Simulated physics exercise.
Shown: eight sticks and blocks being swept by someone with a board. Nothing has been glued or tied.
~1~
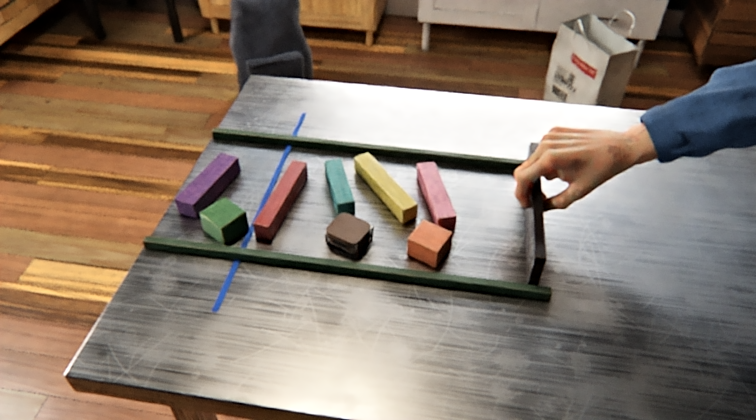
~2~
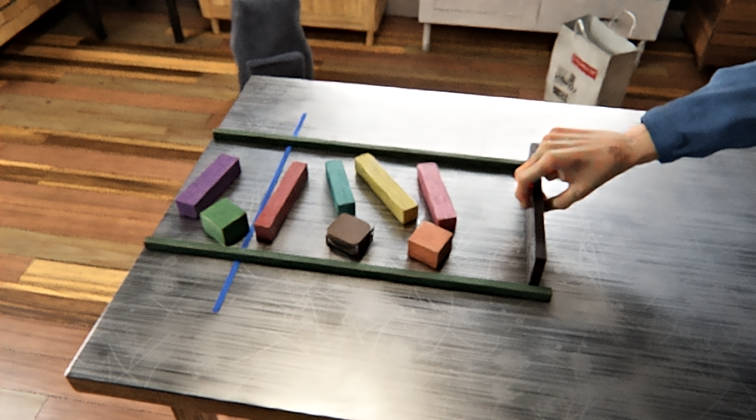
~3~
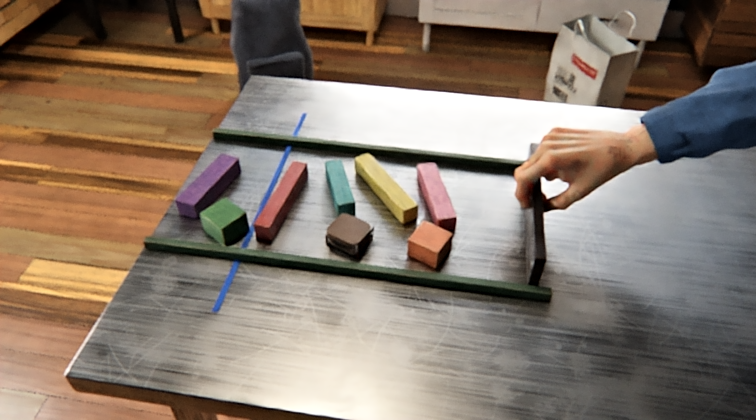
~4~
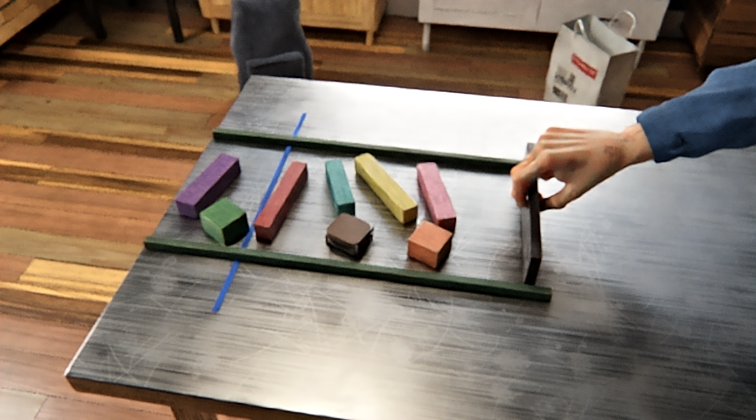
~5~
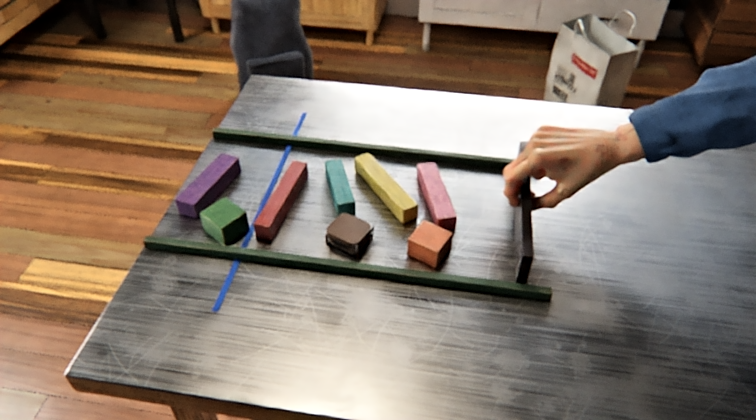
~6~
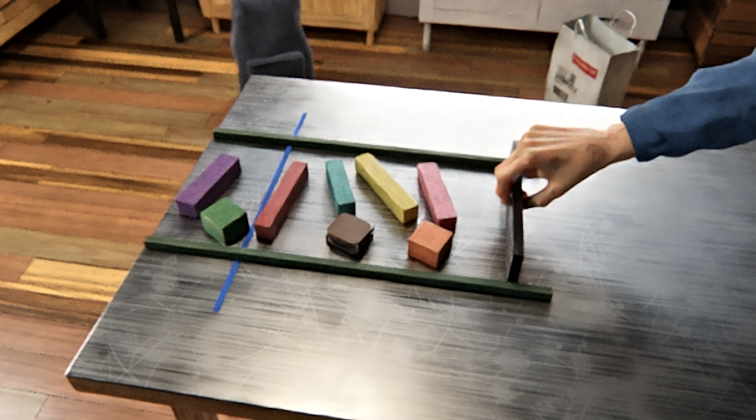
At first, a hand holds a dark board upright at the right end of two green rails, with colourful sticks and blocks lying between them and a blue line at left. Then the hand slides the board slightly left, toward the pieces, which stay still with a gap remaining.
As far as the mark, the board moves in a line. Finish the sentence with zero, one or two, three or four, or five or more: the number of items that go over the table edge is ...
The number of items that go over the table edge is one or two.
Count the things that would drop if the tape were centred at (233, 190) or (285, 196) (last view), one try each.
3 and 0.
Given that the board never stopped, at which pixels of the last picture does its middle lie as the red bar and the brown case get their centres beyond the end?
About (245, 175), and (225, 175) for the other.
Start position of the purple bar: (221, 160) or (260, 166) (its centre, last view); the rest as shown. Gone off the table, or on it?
In that order: Stays aboard, then stays aboard.
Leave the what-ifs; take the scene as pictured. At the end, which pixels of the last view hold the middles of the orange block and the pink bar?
The first near (234, 224), the second near (265, 175).
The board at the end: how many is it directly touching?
The answer is 2.
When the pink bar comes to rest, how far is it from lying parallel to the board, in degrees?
Close to 0°.
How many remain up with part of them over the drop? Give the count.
Things overhanging at the end: 0.
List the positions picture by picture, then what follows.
Purple bar (209, 184); green block (225, 221); red bar (282, 198); board (533, 209); tape (268, 194), in the first picture.
Green block (225, 221); orange block (430, 244), in the second picture.
Red bar (283, 199); pink bar (436, 196), in the third picture.
Purple bar (210, 185); board (530, 209), in the fourth picture.
Green block (225, 221); turquoise bar (340, 187), in the fifth picture.
Purple bar (210, 185); green block (226, 221); red bar (283, 199); board (514, 207); tape (268, 194), in the sixth picture.
Soon after, none off yet; purple bar at rest near (210, 185); green block at rest near (226, 221); red bar at rest near (283, 199).
Then, none off yet; purple bar moving near (202, 183); green block moved about its own width near (191, 217); red bar moved a little near (237, 190).
By the end, the number that fall off is one or two; fallen, green block and purple bar.
